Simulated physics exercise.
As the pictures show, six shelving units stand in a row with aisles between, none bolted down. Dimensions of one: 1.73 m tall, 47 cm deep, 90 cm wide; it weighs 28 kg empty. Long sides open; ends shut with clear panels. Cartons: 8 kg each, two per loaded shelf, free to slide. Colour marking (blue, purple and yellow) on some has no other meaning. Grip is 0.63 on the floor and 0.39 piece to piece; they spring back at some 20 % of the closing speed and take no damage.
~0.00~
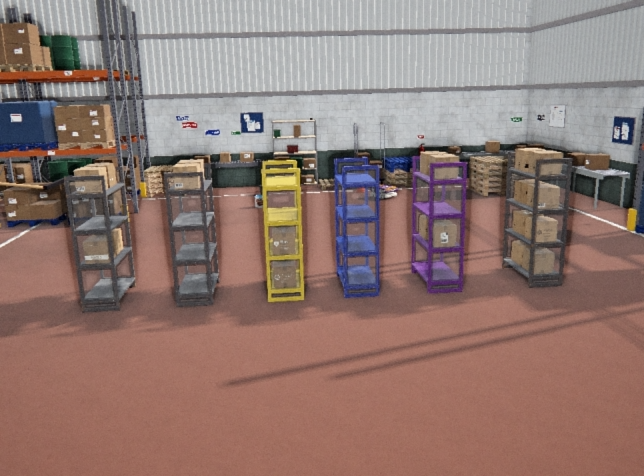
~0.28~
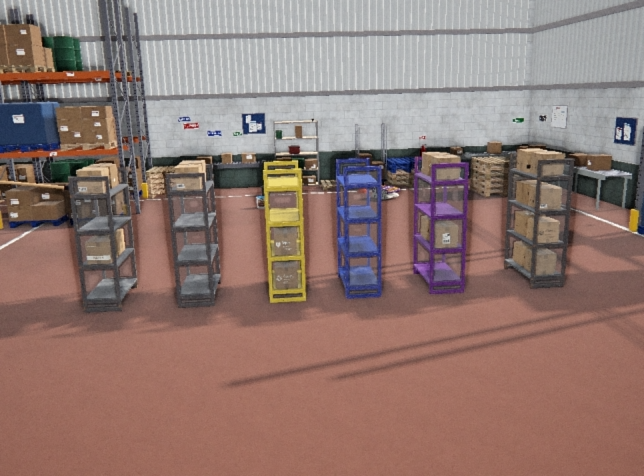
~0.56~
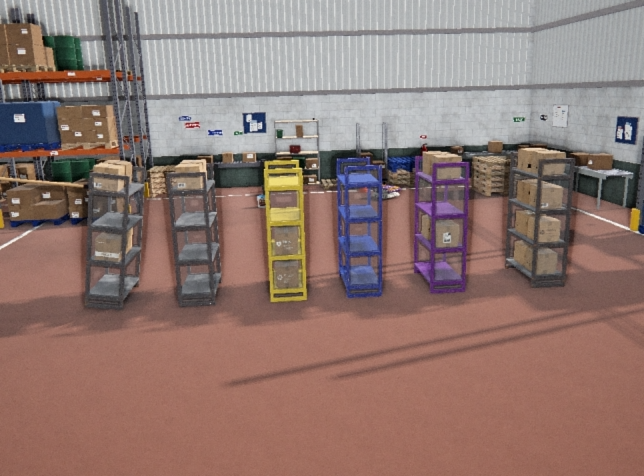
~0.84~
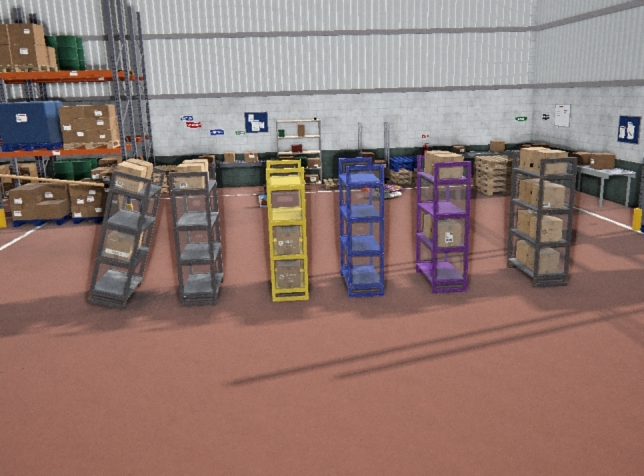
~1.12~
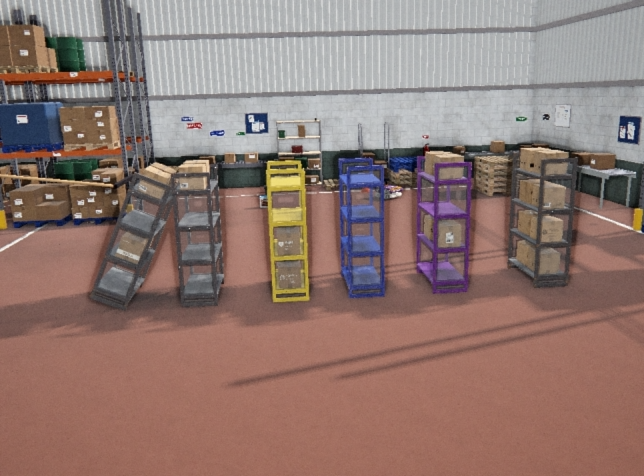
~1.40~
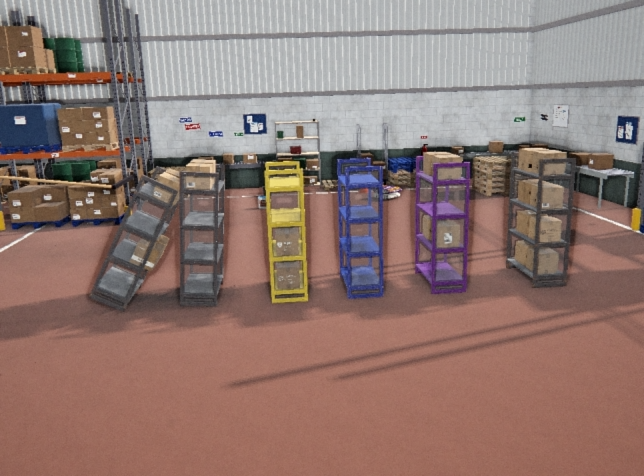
Six shelving units stood in a row in a warehouse, and the gray one at the far left tilted steadily to the right until its top leaned against the next gray unit, which shifted slightly.
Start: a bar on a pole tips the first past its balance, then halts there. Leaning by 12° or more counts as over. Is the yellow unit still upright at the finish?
No.
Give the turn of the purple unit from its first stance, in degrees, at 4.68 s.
Around 70° from its start.
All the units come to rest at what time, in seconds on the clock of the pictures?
5.5 s, roughly.
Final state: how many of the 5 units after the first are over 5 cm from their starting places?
Shifted count - 5.
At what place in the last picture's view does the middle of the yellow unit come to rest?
At roughly (353, 242).
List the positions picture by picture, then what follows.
In the first frame (pixels give the middle of a visible side), pole end (45, 188) 20 cm from the first unit; yellow unit (284, 237); blue unit (361, 233); purple unit (447, 230); none of the others has stirred.
Pole end (65, 188) pushing; yellow unit (285, 238), in the second frame.
Pole end (85, 187) pushing; yellow unit (286, 237); none of the others has stirred, in the third frame.
Pole end (106, 186) pushing; yellow unit (288, 237); none of the others has stirred, in the fourth frame.
Pole end (115, 186) stopped; yellow unit (288, 237); none of the others has stirred, in the fifth frame.
Pole end (113, 187) stopped; yellow unit (287, 238); purple unit (450, 230); blue unit (365, 234); steepest lean 5°, the unit at (199, 241); one has shifted, in the sixth frame.
After 2.10 s, 4 cartons spilt or dropped; 1 of the 5 other units over; yellow unit unmoved.
After 3.04 s, 8 cartons spilt or dropped; 3 of the 5 other units over; yellow unit 43° from how it stood; blue unit 30° from how it stood.
After 4.20 s, 12 cartons spilt or dropped; 5 of the 5 other units over; yellow unit 59° from how it stood; blue unit 59° from how it stood.
After 4.68 s, 18 cartons spilt or dropped; 5 of the 5 other units over; yellow unit 61° from how it stood; purple unit 70° from how it stood.
In the end (5.5 s), 18 cartons spilt or dropped; 5 of the 5 other units over; yellow unit 64° from how it stood; purple unit 70° from how it stood; blue unit 64° from how it stood. Not one is left standing. From the last view, middles, yellow unit near (353, 242), purple unit near (507, 242).
